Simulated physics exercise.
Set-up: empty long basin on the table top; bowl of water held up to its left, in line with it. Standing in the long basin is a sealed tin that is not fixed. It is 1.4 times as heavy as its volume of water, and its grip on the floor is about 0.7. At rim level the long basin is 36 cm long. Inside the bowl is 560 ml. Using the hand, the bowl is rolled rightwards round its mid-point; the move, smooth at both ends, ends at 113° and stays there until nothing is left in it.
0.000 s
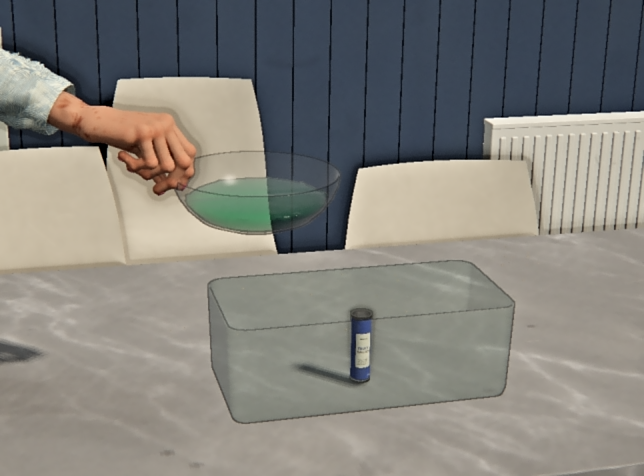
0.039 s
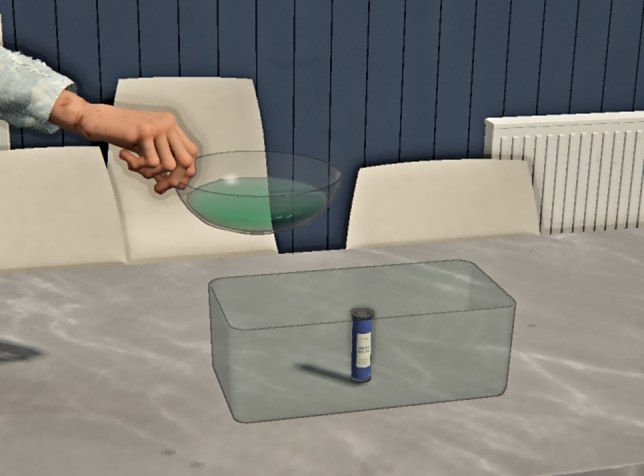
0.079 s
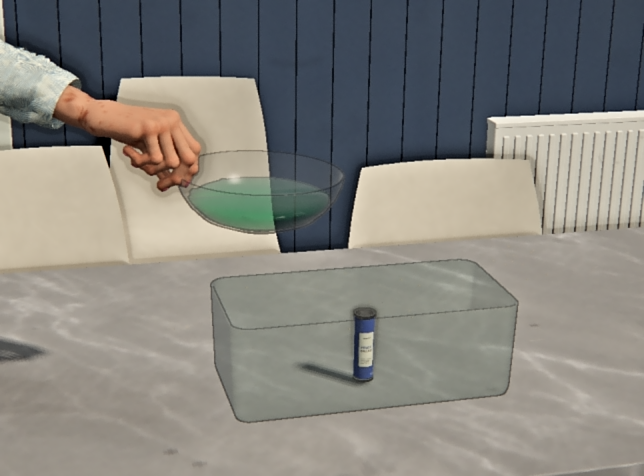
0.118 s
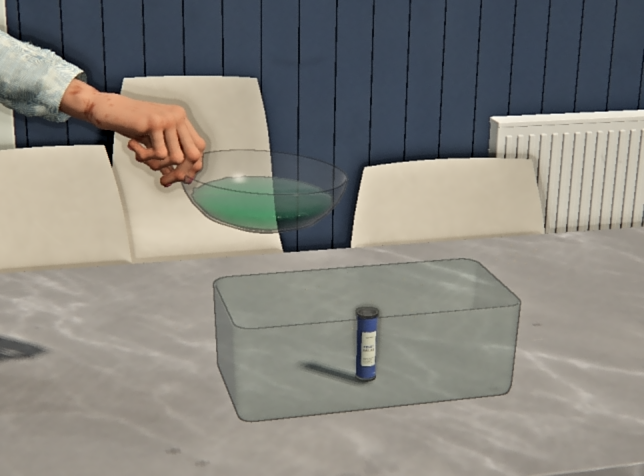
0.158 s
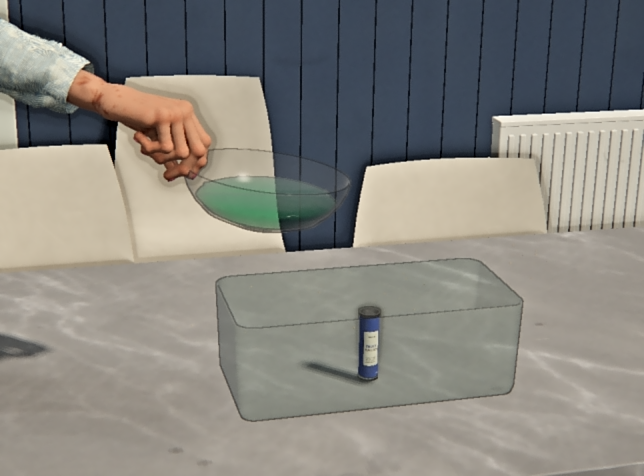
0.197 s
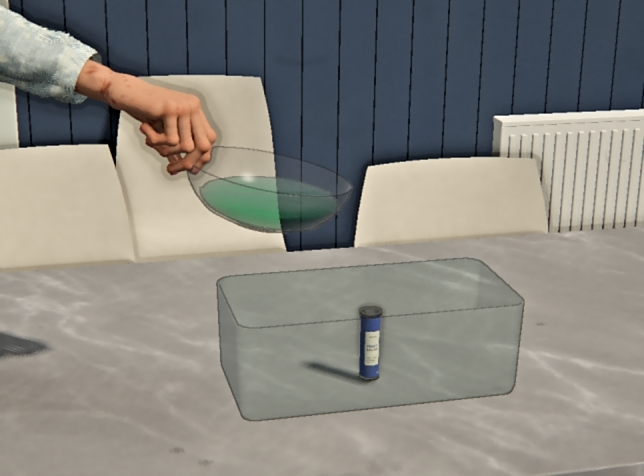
At a grey marbled table with pale chairs behind it, a hand holds a clear bowl of green liquid above and left of an empty transparent basin, near a small blue tin. The bowl stays level at first, then the hand slowly tilts it slightly rightwards, its right rim dipping a little.
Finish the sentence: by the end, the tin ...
By the end, the tin is still upright.
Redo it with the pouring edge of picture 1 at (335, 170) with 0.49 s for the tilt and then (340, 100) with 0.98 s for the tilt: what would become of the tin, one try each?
Run one: It tumbles. Run two: It does not tip.
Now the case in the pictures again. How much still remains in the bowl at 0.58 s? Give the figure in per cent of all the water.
20 %.
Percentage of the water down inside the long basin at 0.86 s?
98 per cent, give or take a little.
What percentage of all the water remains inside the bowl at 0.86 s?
Share remaining: Approx. 0 %.
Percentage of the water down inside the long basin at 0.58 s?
Close to 32 in a hundred.
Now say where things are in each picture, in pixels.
In the first picture, it leans 0°; its right rim is at (337, 170); the water meets the walls at (184, 199) and (325, 191); the long basin's rim runs from (218, 306) to (492, 283); the tin's top is at (362, 317).
In the second picture, it leans 0°; its right rim is at (338, 170); the water meets the walls at (185, 199) and (326, 191).
In the third picture, it leans 2°; its right rim is at (341, 172); the water meets the walls at (188, 197) and (328, 192).
In the fourth picture, it leans 4°; its right rim is at (344, 174); the water meets the walls at (191, 195) and (331, 192).
In the fifth picture, it leans 7°; its right rim is at (347, 178); the water meets the walls at (195, 193) and (334, 193).
In the sixth picture, it leans 11°; its right rim is at (349, 183); the water meets the walls at (199, 192) and (336, 195).
By 0.58 s the tilt is 73° and 19 per cent is still to pour; the tin stands where it began.
By 0.86 s the tilt is 109° and 0 per cent is still to pour; the tin stands where it began.
By 1.16 s the tilt is 113° and 0 per cent is still to pour; the tin stands where it began.
By 1.48 s the tilt is 113° and 0 per cent is still to pour; the tin stands where it began.
At rest the tin stands where it began.
